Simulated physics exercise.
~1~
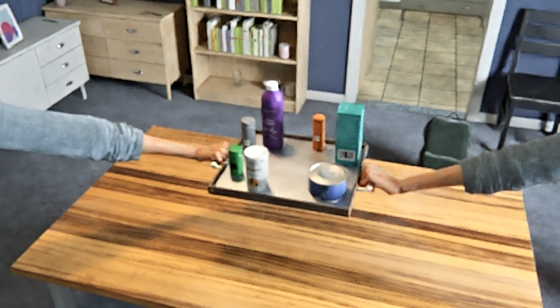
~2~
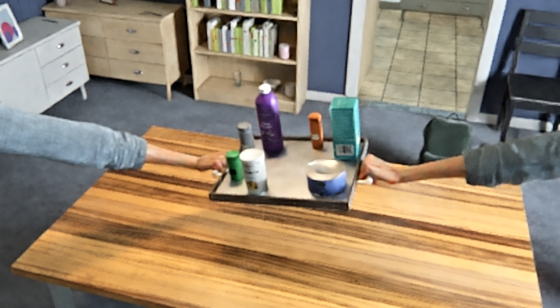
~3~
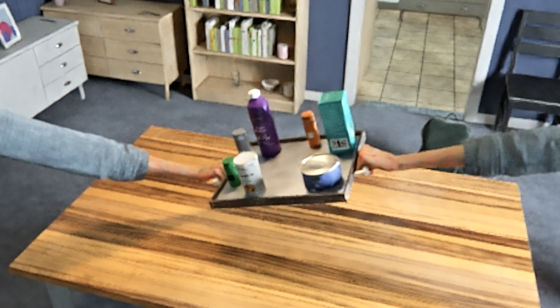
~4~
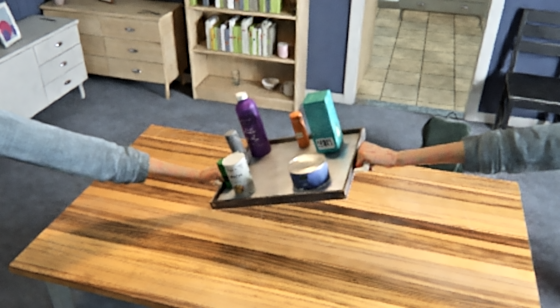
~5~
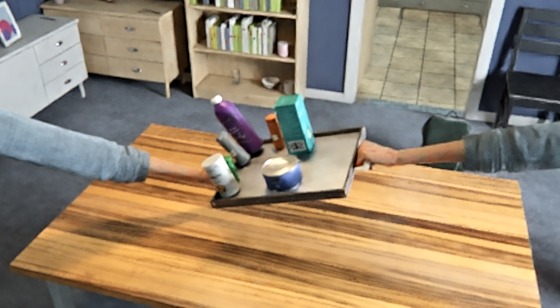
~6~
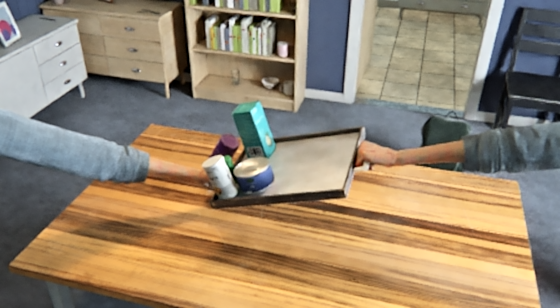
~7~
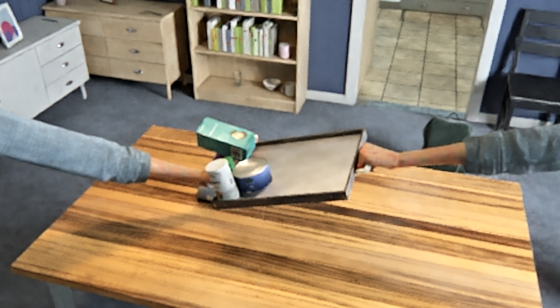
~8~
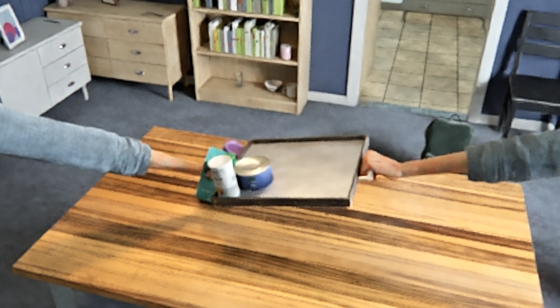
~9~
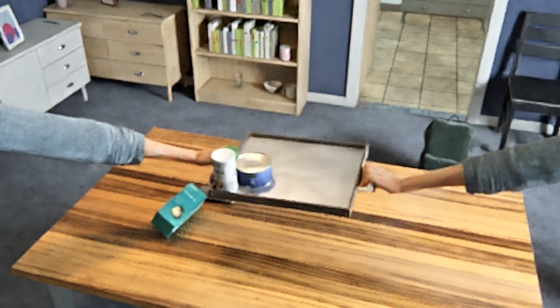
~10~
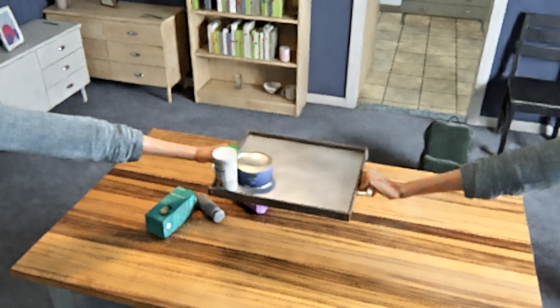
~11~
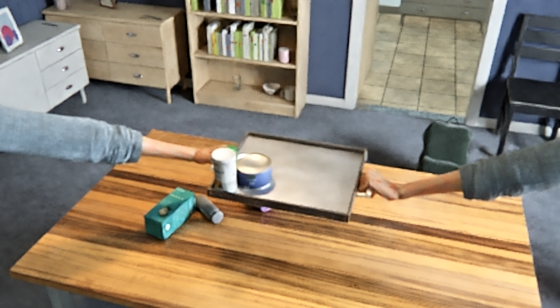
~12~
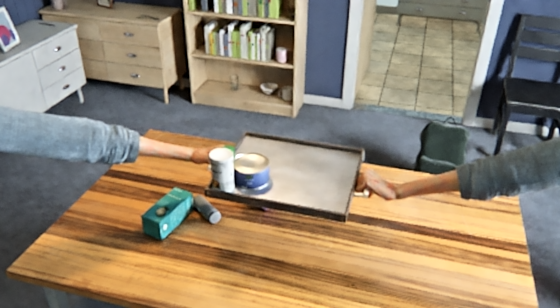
Two hands tip a loaded tray left, spilling several containers, then level it again.
